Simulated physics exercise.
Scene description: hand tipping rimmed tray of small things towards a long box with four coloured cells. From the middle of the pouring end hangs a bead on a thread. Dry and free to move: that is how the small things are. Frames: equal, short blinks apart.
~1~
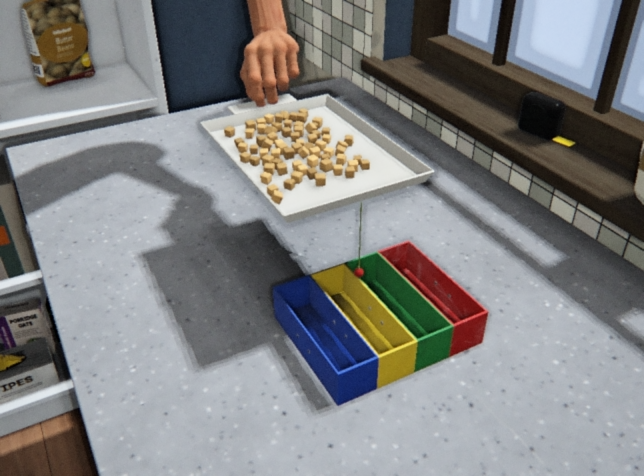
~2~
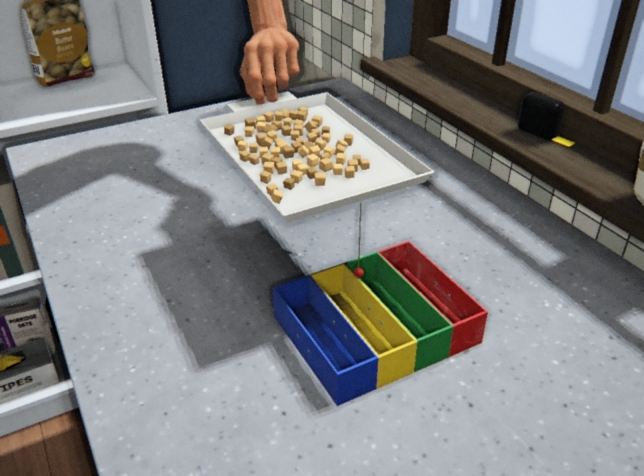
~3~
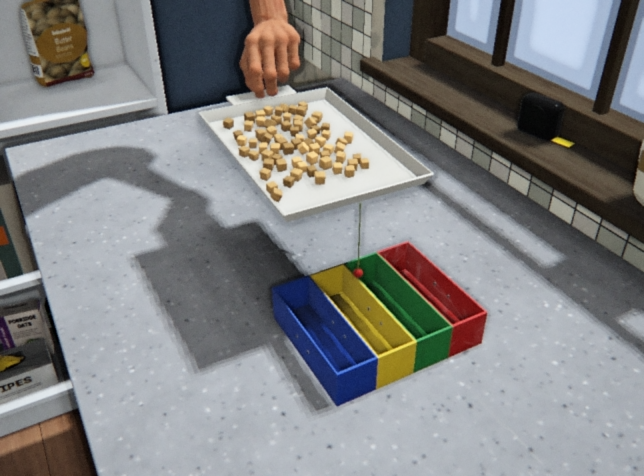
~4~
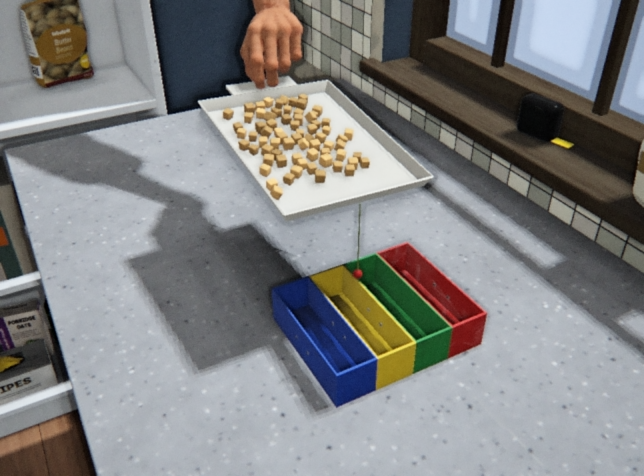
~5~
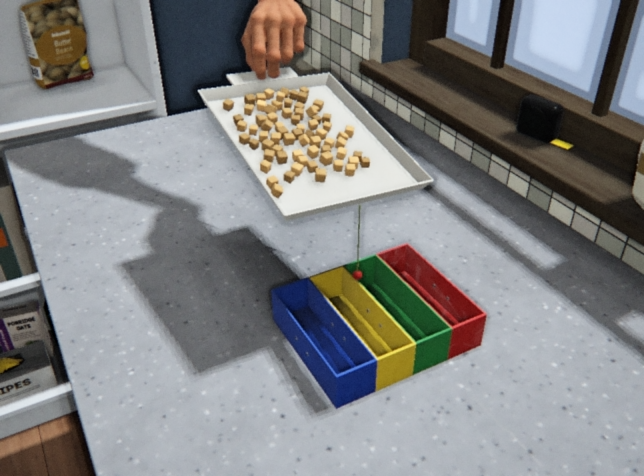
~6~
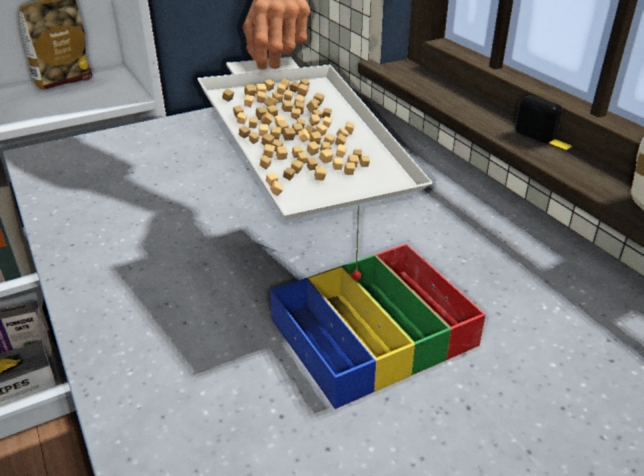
A hand held a white tray of small wooden cubes above a box with blue, yellow, green and red cells, then slowly raised the tray's back end, tilting it a little toward the box.
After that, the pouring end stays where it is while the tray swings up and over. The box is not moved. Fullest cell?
Fullest: Red.
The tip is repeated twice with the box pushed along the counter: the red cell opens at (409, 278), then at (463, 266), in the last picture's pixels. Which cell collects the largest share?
Taking the two placings in order, you'd get red and then the green one.
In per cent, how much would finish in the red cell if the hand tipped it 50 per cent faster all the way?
Estimate: Around 40%.
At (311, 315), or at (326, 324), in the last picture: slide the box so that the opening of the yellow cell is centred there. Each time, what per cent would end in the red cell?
It comes to roughly 20 per cent in one try and roughly 20 per cent in the next.
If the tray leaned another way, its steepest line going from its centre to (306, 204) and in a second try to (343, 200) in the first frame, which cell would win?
In order, it comes out as that blue cell and blue.
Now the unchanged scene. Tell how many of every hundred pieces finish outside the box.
About 30 per cent.
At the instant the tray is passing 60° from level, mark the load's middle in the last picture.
Roughly at (395, 181).
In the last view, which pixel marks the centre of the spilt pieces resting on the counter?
The centre sits close to (512, 299).
Shortly afterwards, tray tipped steeply; the bulk on the tray; a little in the red cell; only a few in the yellow cell; only a few in the green cell; near a quarter falling or outside the box.
Next, tray tipped right over; near a third in the red cell; near a quarter in the green cell; a little in the yellow cell; near a third falling or outside the box.
Some moments later, tray tipped past a quarter turn; near half in the red cell; near a quarter in the green cell; a little in the yellow cell; near a quarter falling or outside the box.
In the end, tray tipped past a quarter turn; near half in the red cell; near a quarter in the green cell; a little in the yellow cell; none at all in the blue cell; near a quarter outside the box.
